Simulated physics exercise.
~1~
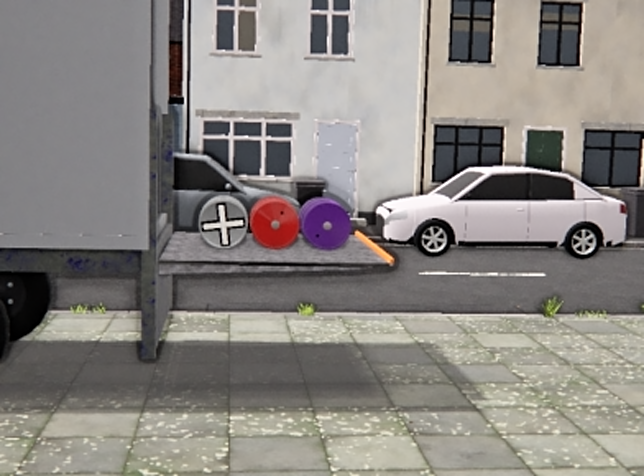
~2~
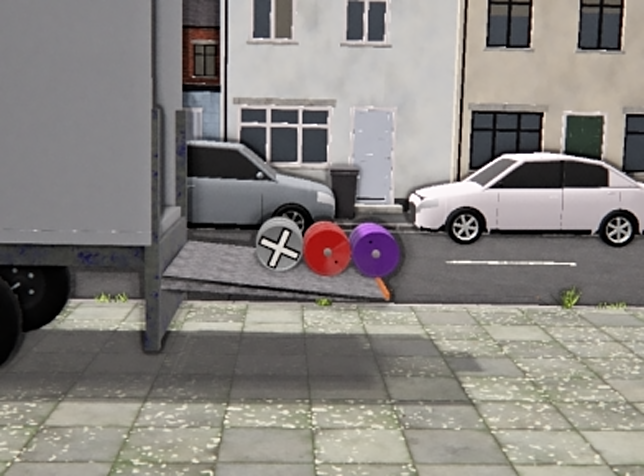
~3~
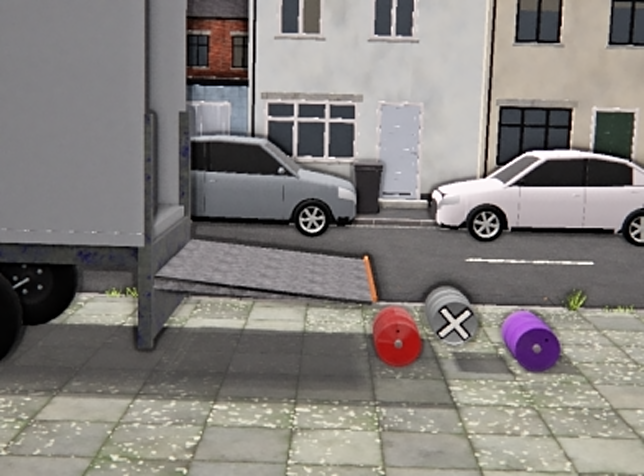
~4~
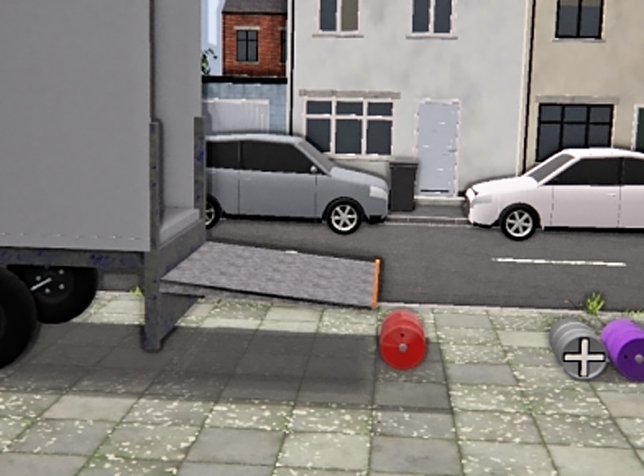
Three kegs roll down a tilting tail-lift plate, drop off its edge and land on the paving.
